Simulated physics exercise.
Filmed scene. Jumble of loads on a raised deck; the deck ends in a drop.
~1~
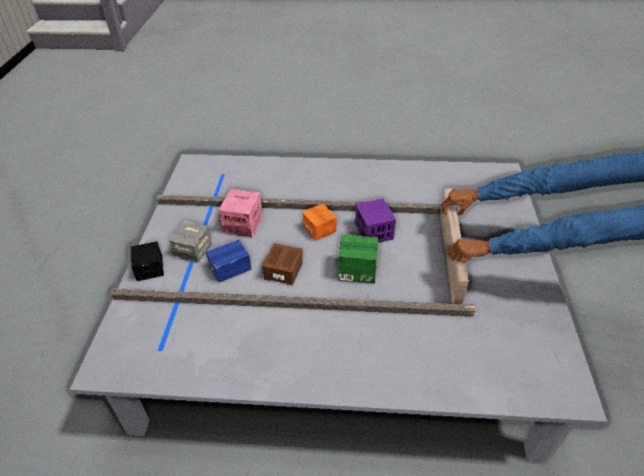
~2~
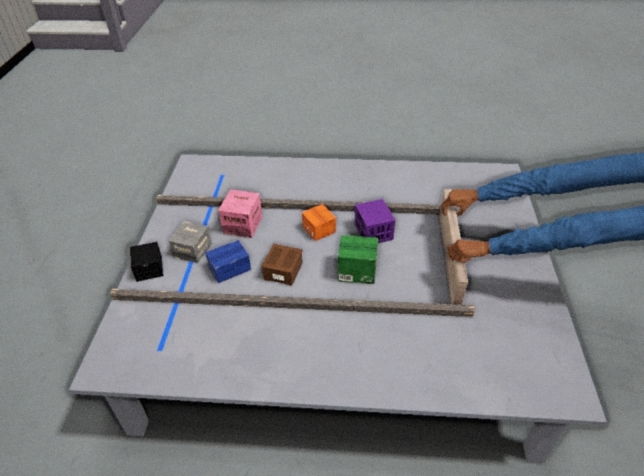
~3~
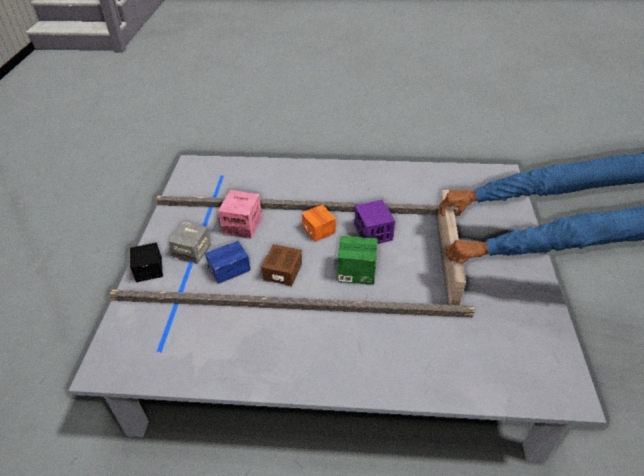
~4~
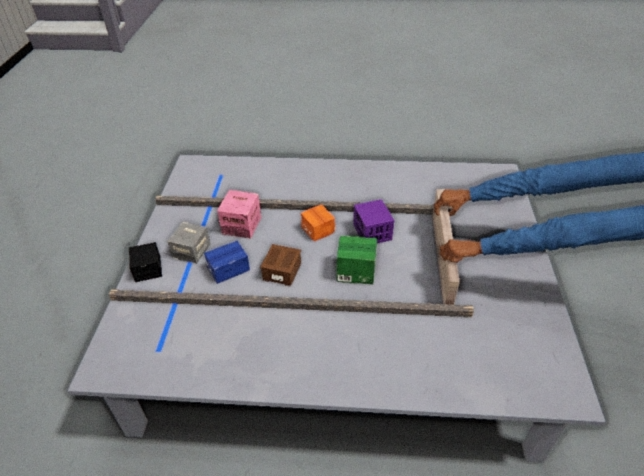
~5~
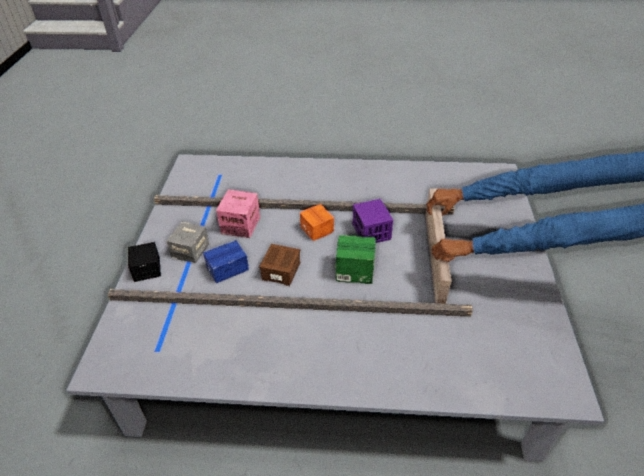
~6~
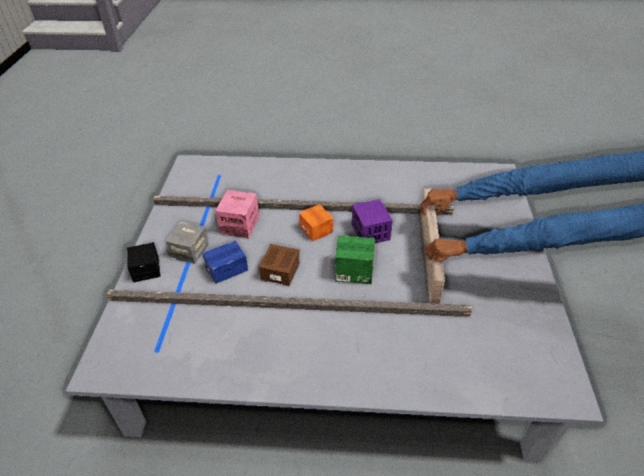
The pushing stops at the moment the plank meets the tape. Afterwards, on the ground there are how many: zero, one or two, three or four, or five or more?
On the ground there are three or four.
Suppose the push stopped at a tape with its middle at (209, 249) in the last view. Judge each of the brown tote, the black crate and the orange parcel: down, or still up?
Here's how it goes: The brown tote stays where it is, the black crate ends up below, and the orange parcel stays where it is.
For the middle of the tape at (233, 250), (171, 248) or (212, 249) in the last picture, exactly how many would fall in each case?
Those tries give 1, 6 and 2.
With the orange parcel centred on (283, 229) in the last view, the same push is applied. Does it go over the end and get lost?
Started there, the object is not lost.
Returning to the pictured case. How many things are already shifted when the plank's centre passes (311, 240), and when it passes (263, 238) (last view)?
That gives 5 for the first and 8 for the second.
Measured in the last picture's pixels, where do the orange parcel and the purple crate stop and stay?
Reading them off: First (161, 215); then (186, 214).
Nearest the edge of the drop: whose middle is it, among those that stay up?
It's the brown tote that ends nearest.
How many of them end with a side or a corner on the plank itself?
2 are in contact with it.
Soon after, none off yet; black crate at rest near (144, 262); grey box at rest near (188, 243); blue parcel at rest near (226, 262).
After that, none off yet; black crate at rest near (144, 262); grey box moving near (186, 242); blue parcel displaced about its own width near (203, 261).
And then, none off yet; black crate tilting well over near (109, 271); grey box displaced about its own width near (146, 238); blue parcel displaced well along near (141, 265).
In the end, the number that fall off is three or four; gone, pink box, blue parcel, grey box and black crate.
